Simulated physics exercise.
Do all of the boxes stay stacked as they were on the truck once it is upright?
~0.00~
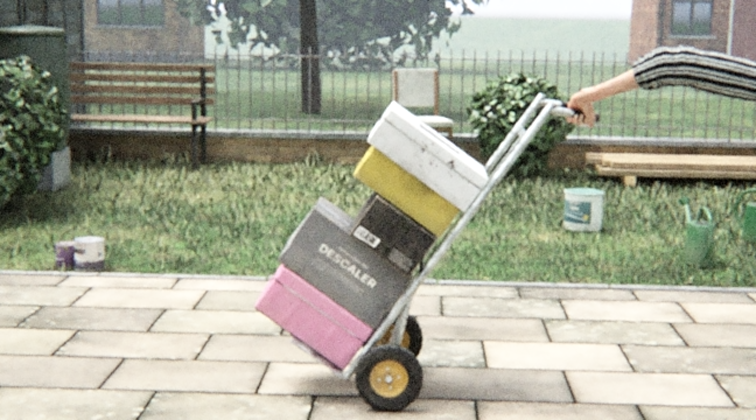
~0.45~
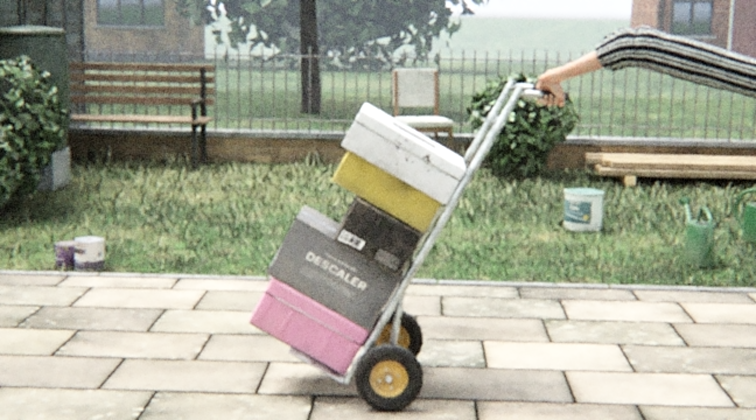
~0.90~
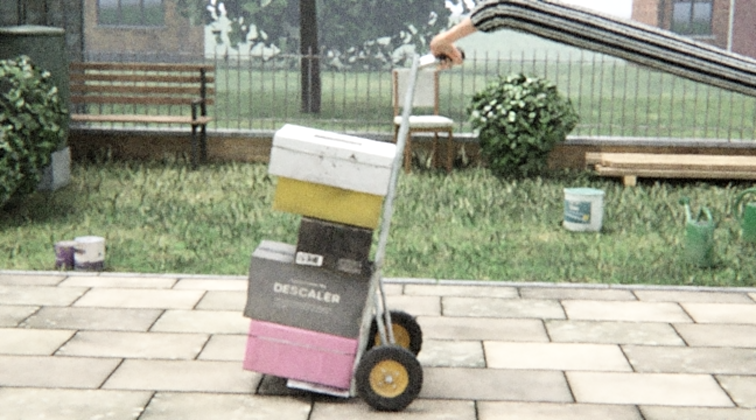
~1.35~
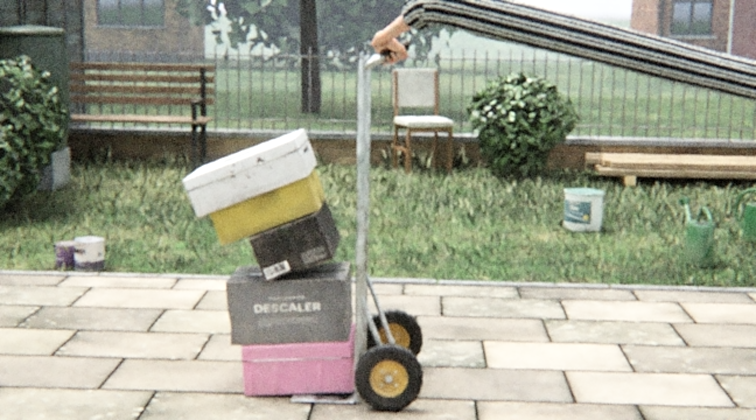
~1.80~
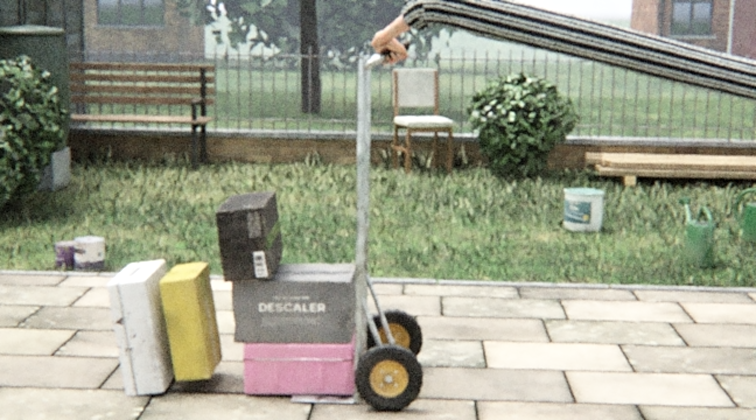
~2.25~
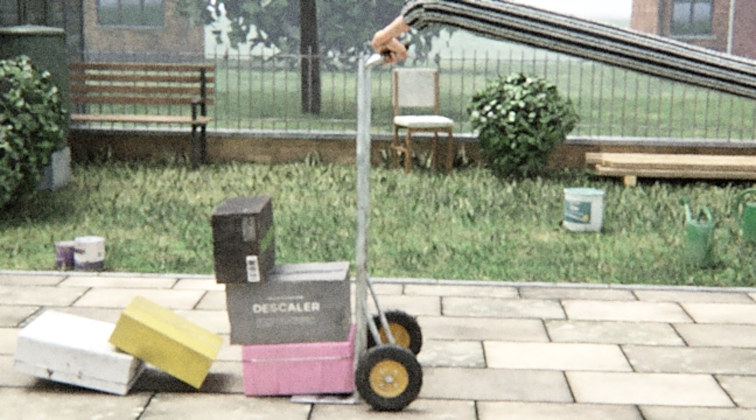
No, three of them are lost from the stack as it was. The white and yellow boxes end up on the paving, and the black one lies tipped over on top of the grey box.
An arm in a striped sleeve swung a tilted sack truck upright on a paved path, and its stacked boxes toppled left. The white and yellow ones fell to the ground, while the black one ended on its side atop the grey and pink boxes.
